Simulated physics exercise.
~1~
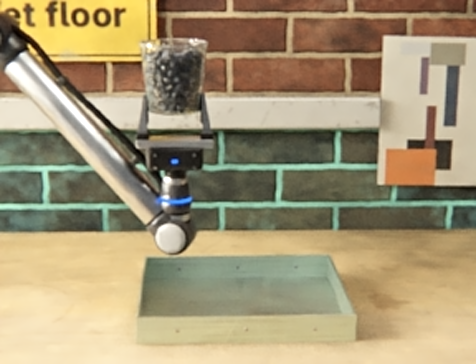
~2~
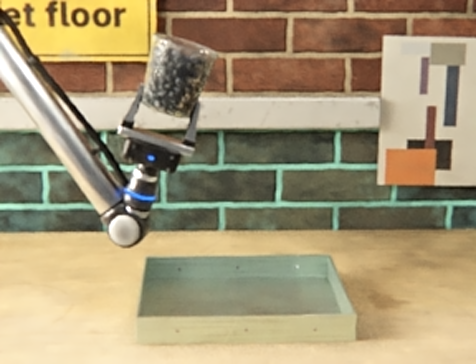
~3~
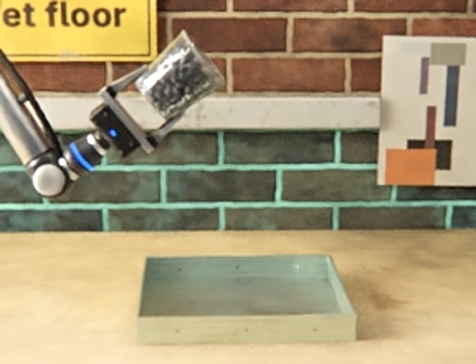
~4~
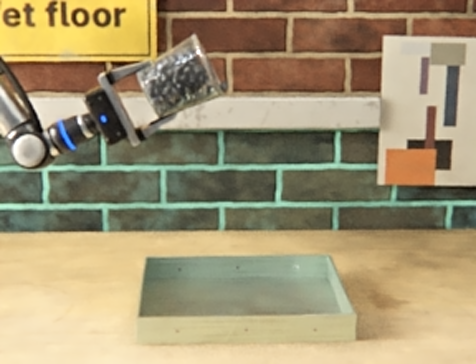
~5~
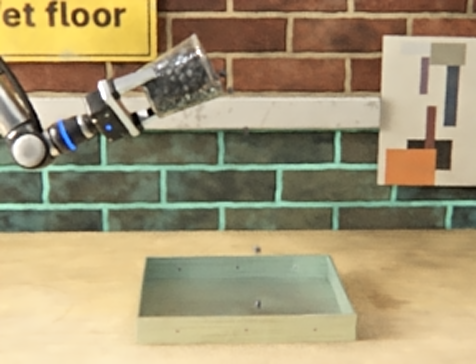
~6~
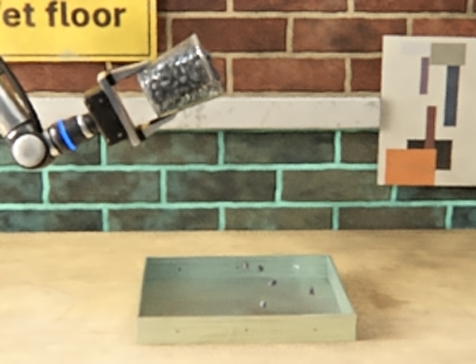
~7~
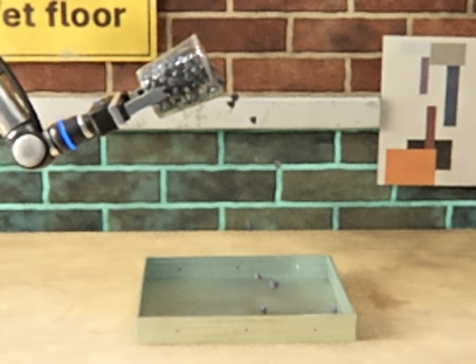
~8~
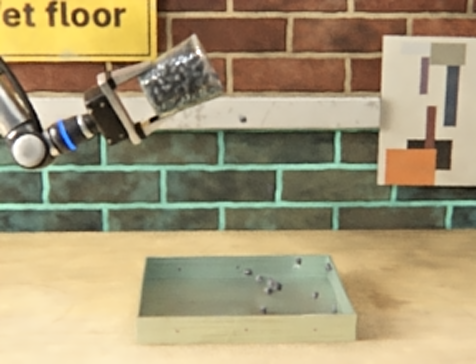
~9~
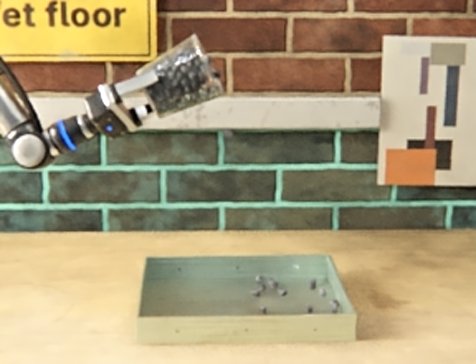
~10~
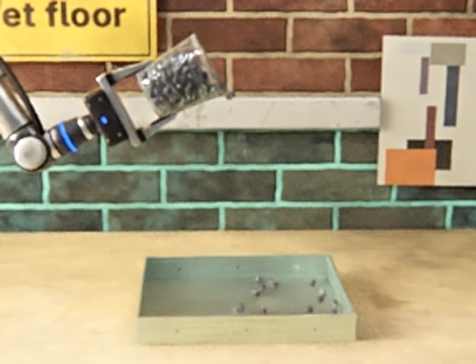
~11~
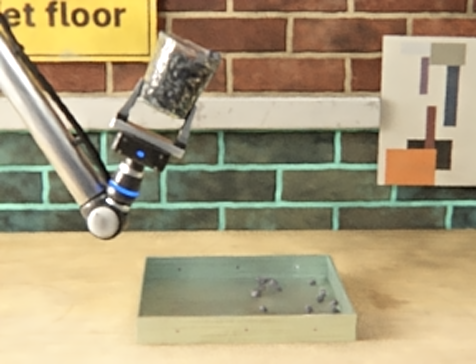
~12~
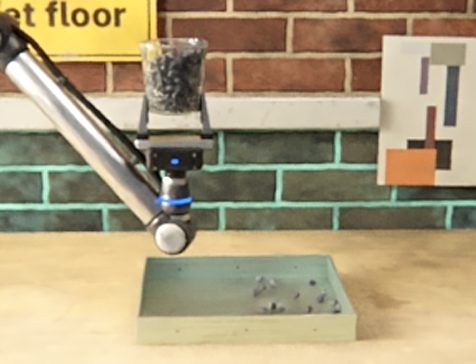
A robot arm tilted a clear cup of dark pebbles to the right and twisted it back and forth, dropping a few into the green tray below, then turned the cup upright again with most of the pebbles still inside.
